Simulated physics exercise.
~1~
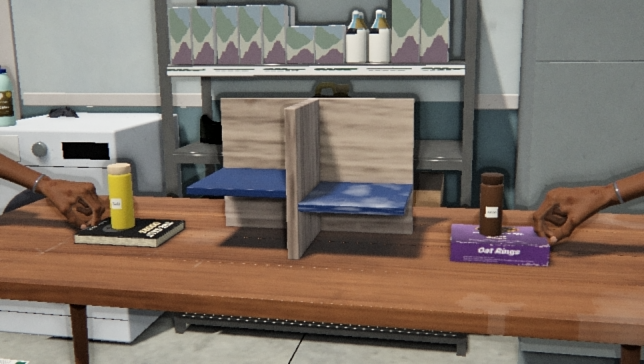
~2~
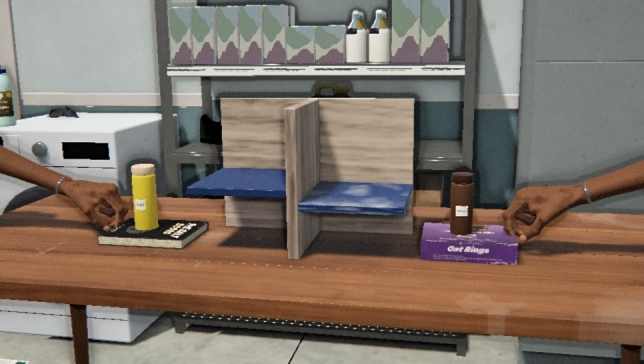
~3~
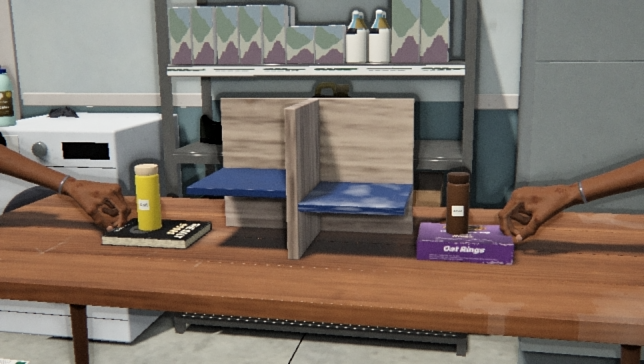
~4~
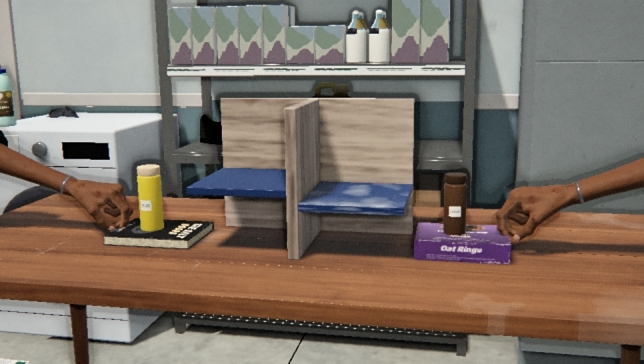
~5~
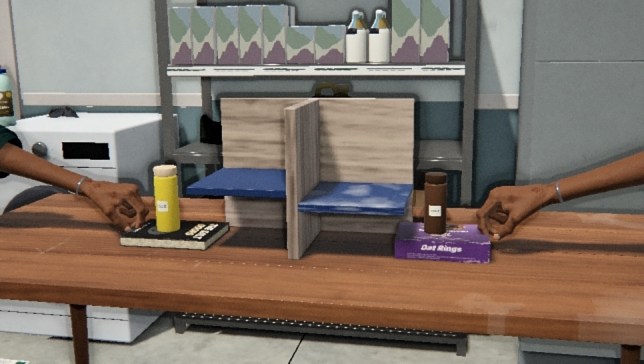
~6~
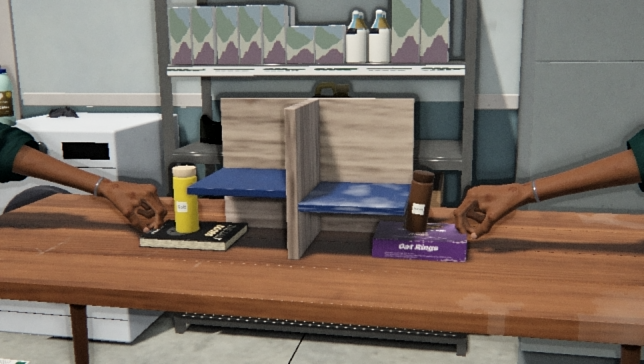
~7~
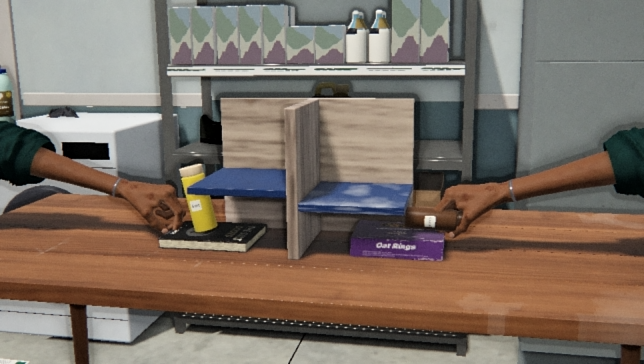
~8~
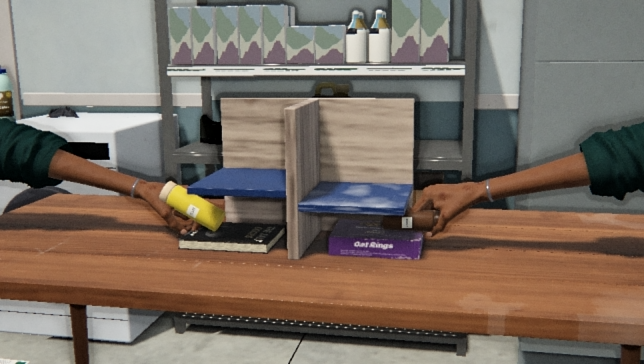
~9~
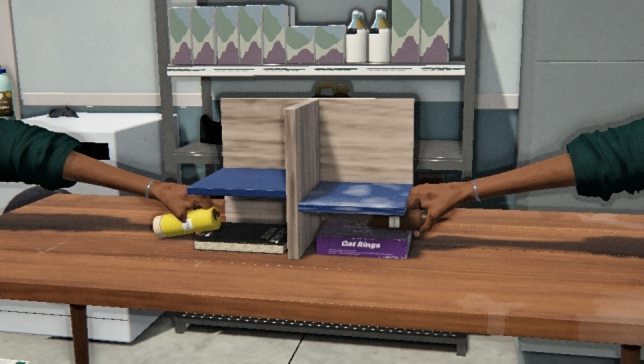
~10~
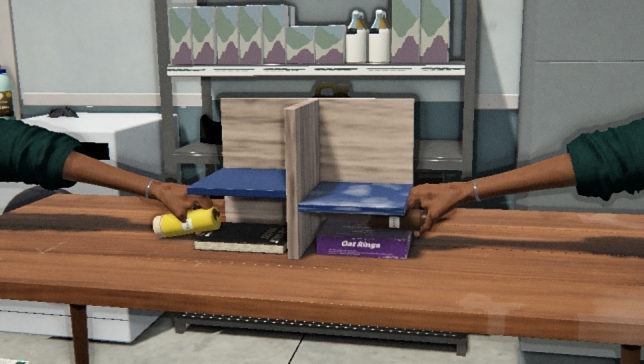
A black book carrying an upright yellow shaker and a purple packet carrying a brown shaker are pushed inward from the left and right by two hands across a wooden table, seen from the front. Between them stands a wooden unit with low blue shelves on either side of a divider, with a white machine and stocked shelving behind. The brown shaker meets the right shelf first, leans and tips onto its side. The yellow shaker then strikes the left shelf and topples too. Book and packet slide on underneath and stop, with both shakers knocked back, lying on their sides.
